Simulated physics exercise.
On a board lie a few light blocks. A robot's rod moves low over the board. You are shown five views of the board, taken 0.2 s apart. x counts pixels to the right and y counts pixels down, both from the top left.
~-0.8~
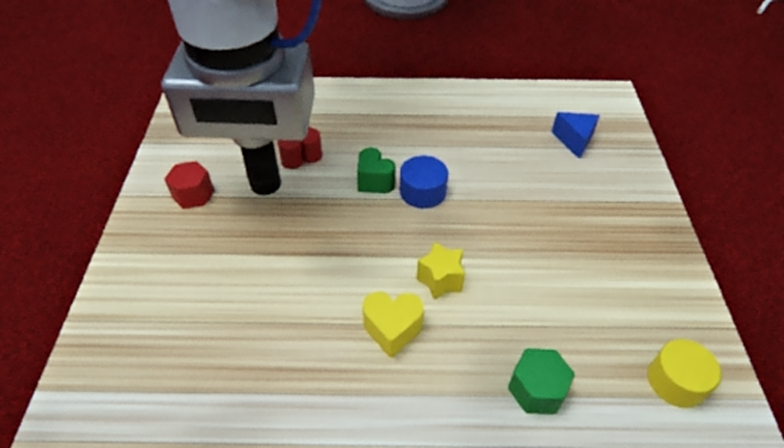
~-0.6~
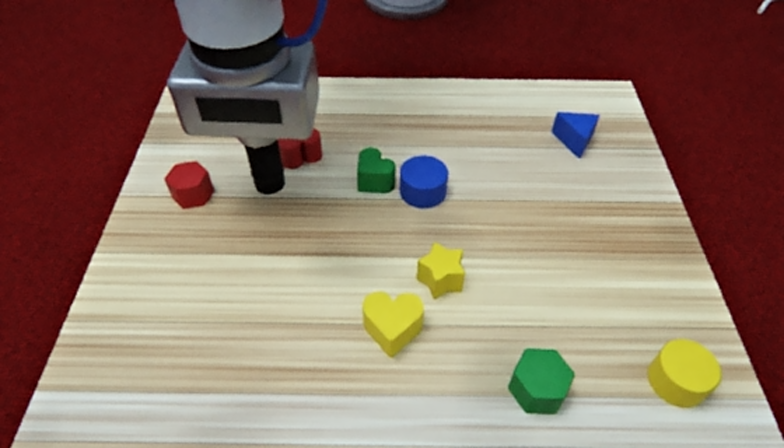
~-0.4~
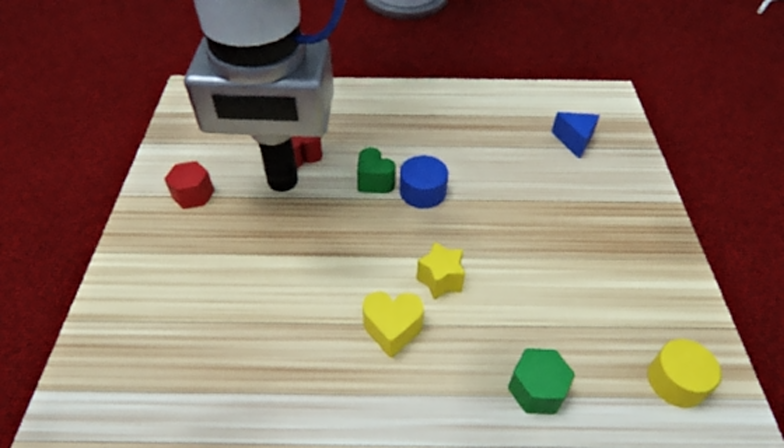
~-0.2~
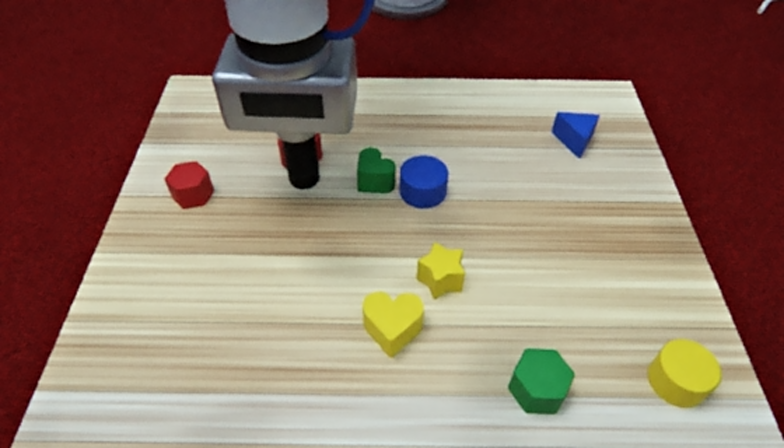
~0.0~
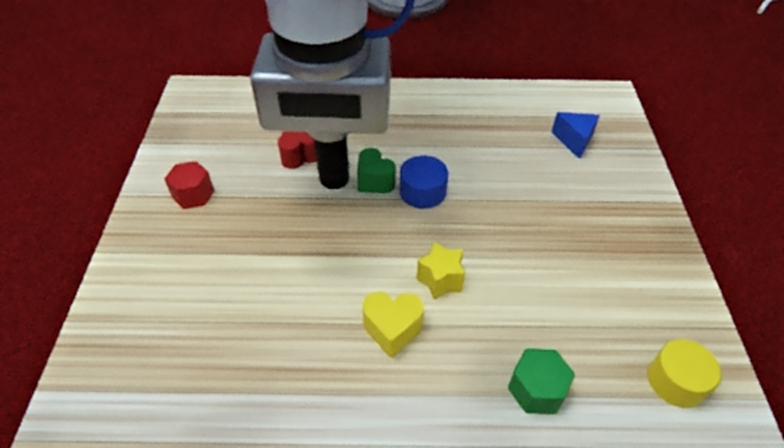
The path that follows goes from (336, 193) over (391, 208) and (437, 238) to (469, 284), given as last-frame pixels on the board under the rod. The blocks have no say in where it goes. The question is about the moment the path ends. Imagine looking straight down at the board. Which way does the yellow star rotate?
Viewed from above: Clockwise.
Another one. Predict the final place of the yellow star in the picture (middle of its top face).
Its top face will be centred at roughly (444, 280).
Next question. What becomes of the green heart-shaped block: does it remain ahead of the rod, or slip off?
Lost on the way.
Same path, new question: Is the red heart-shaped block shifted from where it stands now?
Short answer: No.
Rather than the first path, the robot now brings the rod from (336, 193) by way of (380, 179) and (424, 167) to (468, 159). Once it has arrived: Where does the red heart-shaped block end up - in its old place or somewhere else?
By the end it is where it was.
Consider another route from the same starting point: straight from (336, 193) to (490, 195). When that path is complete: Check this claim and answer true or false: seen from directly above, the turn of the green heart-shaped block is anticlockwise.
Answer: True.
What follows on the original path. One third of the way, rod (391, 194); green heart-shaped block (387, 160), turned 65° anticlockwise.
Two thirds of the way, rod (439, 225); green heart-shaped block (387, 160), turned 65° anticlockwise; blue disc (428, 171).
At the end, rod (472, 271); red heart-shaped block not moved; green heart-shaped block (387, 160), turned 65° anticlockwise; blue disc (428, 171); yellow star (444, 280), turned 40° clockwise.
